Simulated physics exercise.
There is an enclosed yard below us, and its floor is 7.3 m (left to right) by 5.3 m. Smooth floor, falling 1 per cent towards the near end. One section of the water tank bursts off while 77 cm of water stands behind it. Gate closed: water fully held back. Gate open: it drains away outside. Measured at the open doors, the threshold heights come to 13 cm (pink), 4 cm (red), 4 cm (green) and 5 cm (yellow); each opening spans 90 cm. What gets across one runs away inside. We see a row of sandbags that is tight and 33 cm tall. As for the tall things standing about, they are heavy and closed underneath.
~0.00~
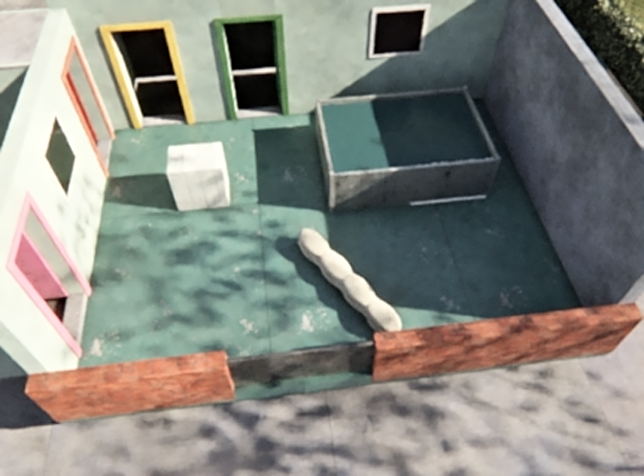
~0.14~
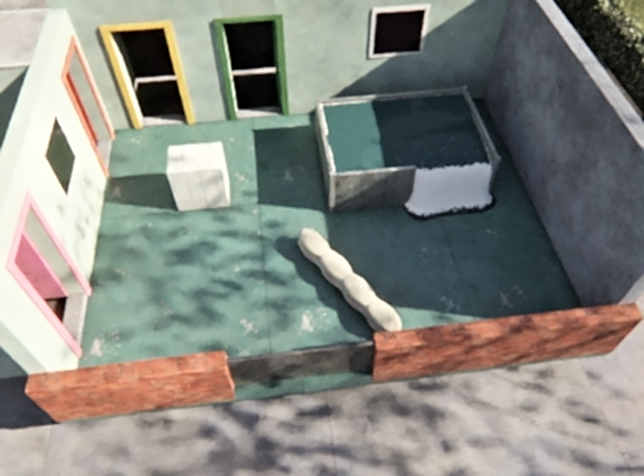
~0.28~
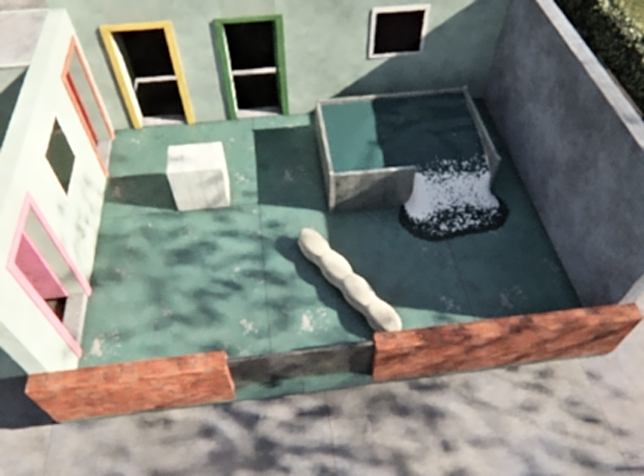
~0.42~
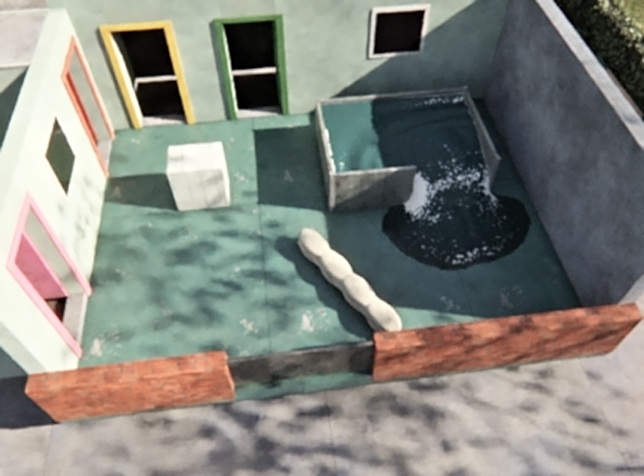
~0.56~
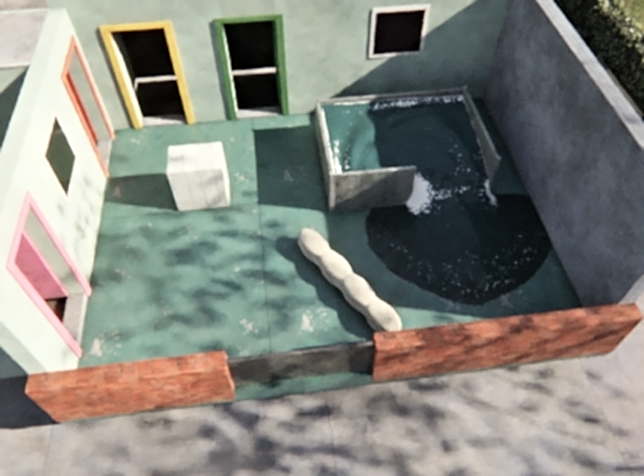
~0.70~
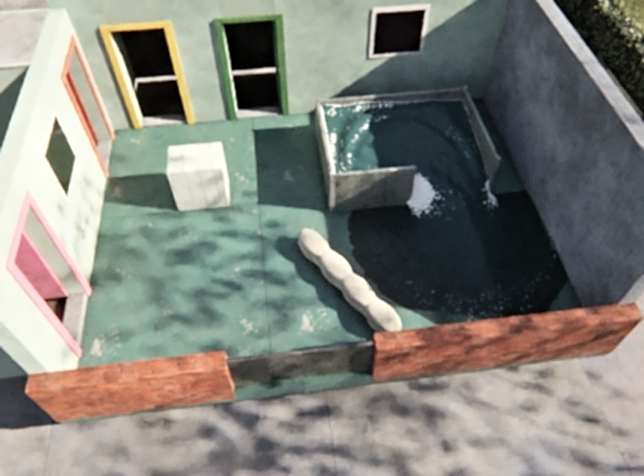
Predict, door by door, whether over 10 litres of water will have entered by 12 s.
Prediction: At the pink door, it will not. At the red door, over 10 litres will have entered. At the green door, over 10 litres will have entered. At the yellow door, over 10 litres will have entered.
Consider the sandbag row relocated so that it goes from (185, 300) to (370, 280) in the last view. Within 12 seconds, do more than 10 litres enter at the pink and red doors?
Then the pink door is over the mark and the red door is over the mark.
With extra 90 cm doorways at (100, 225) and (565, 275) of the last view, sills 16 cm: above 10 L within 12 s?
The first doorway stays inside and the second goes beyond.
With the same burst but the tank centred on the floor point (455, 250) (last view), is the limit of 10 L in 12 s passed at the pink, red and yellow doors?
With respect to that limit, pink ends up outside it, red ends up outside it, yellow ends up outside it.
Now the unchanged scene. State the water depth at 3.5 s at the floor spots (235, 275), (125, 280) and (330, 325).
Taking the spots in order: 2 cm, 1 cm, 4 cm.
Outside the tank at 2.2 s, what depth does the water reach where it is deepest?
It gets to some 52 cm.
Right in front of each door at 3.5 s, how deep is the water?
In cm: Pink 4, red 0, green 0, yellow 0.
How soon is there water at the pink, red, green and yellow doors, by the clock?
Pink: 3.4 s; red: 6.0 s; green: 4.5 s; yellow: 5.0 s.
After 1.4 s water covers 25 % of the floor and is deepest (63 cm) near (586, 332); pink door not reached, red door not reached, green door not reached, yellow door not reached.
After 2.2 s water covers 30 % of the floor and is deepest (52 cm) near (562, 335); pink door not reached, red door not reached, green door not reached, yellow door not reached.
After 3.5 s water covers 55 % of the floor and is deepest (42 cm) near (394, 321); pink door 4 cm at the sill, 0 L in, red door not reached, green door not reached, yellow door not reached.
After 7.0 s water covers 90 % of the floor and is deepest (28 cm) near (400, 343); pink door 5 cm at the sill, 0 L in, red door 11 cm at the sill, 12 L in, green door 7 cm at the sill, 28 L in, yellow door 5 cm at the sill, 4 L in.
After 12.0 s water covers 95 % of the floor and is deepest (16 cm) near (415, 353); pink door 9 cm at the sill, 0 L in, red door 10 cm at the sill, 97 L in, green door 6 cm at the sill, 58 L in, yellow door 8 cm at the sill, 36 L in.
